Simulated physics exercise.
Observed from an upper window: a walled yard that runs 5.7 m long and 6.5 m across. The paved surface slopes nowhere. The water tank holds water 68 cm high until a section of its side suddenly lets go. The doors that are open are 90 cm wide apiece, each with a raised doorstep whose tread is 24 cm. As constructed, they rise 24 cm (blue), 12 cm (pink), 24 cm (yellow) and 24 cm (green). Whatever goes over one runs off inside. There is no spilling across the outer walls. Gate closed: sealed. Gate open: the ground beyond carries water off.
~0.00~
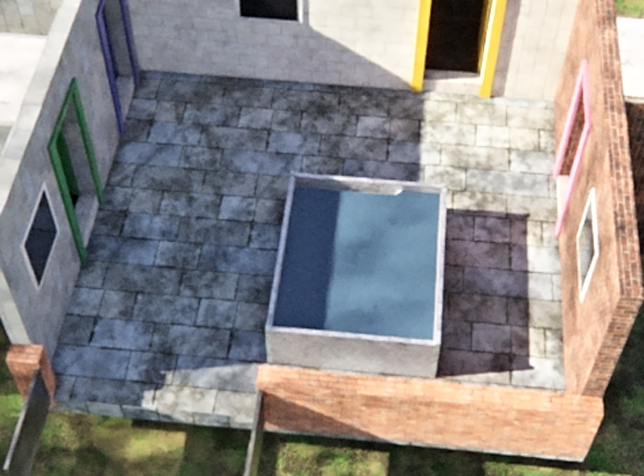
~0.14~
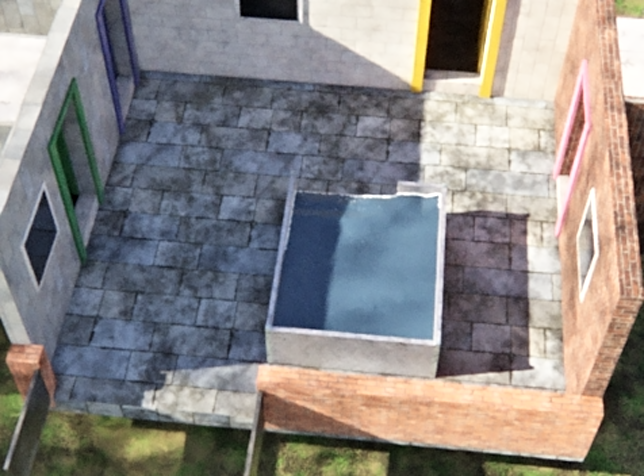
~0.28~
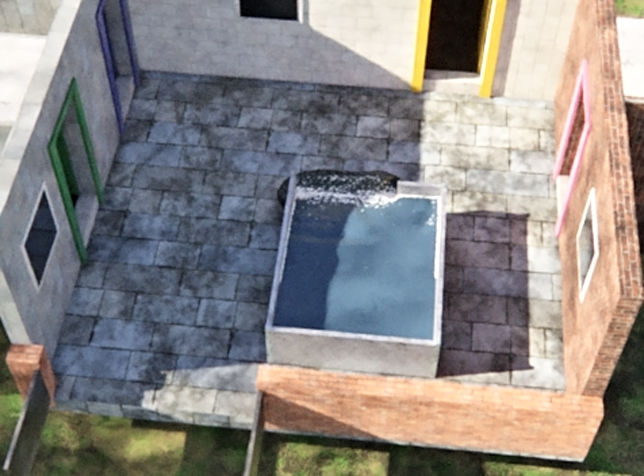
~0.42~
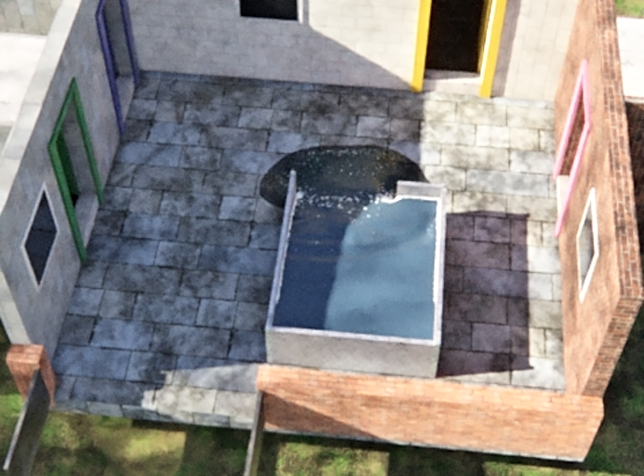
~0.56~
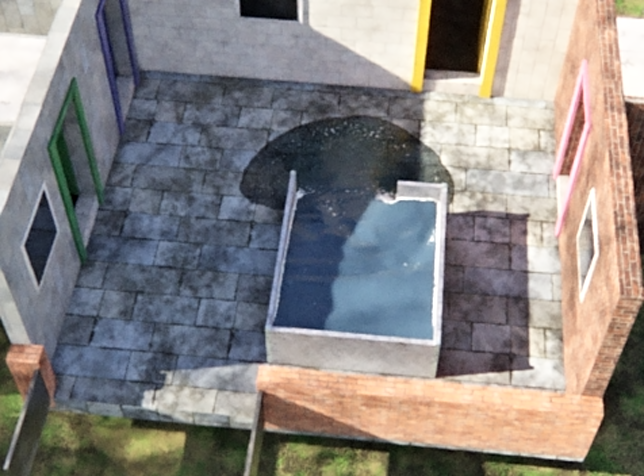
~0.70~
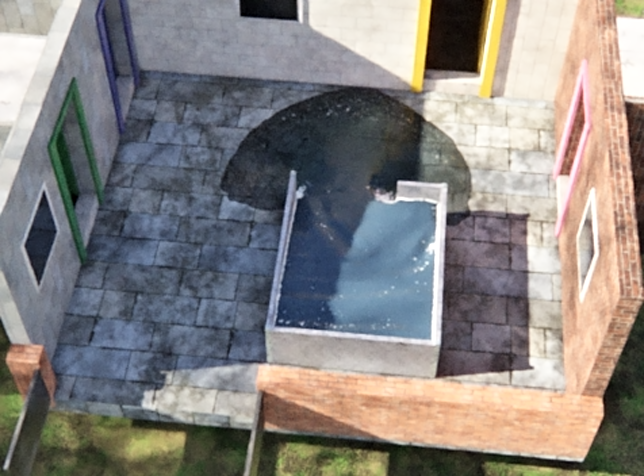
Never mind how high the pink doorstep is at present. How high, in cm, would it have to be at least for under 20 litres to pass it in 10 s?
At least about 6.5 cm.
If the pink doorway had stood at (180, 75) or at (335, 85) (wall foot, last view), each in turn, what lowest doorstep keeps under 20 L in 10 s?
In turn: About 24 cm, about 32 cm.
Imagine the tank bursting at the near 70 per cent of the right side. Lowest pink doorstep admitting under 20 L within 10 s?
About 9.0 cm.
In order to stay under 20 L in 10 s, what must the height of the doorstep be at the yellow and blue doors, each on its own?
You'd want some 18 cm at yellow and some 28 cm at blue.
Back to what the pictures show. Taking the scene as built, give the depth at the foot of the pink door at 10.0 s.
6.0 cm.
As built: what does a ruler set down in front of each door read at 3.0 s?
Centimetres: Blue = 33, pink = 7, yellow = 20, green = 1.
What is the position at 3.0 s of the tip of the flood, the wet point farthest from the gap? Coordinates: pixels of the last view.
Front tip: Approx. (140, 74) px.
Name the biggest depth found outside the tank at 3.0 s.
About 38 cm at most.
After 1.4 s water covers 30 % of the floor, deepest (38 cm) near (333, 89); it has not reached the pink door.
After 3.0 s water covers 45 % of the floor, deepest (38 cm) near (140, 74); 7 cm at the pink door, 0 litres in over its 12 cm doorstep.
After 10.0 s water covers 100 % of the floor, deepest (14 cm) near (552, 428); 6 cm at the pink door, 0 litres in over its 12 cm doorstep.
At the pink door as built, the water arrived by 2.7 s and peaked near 11 cm at 4.4 s.
With a doorstep of 5 cm, 36 litres would have come in within the 10 s; with 8 cm, 8 litres. So under 20 litres takes about 6.5 cm.
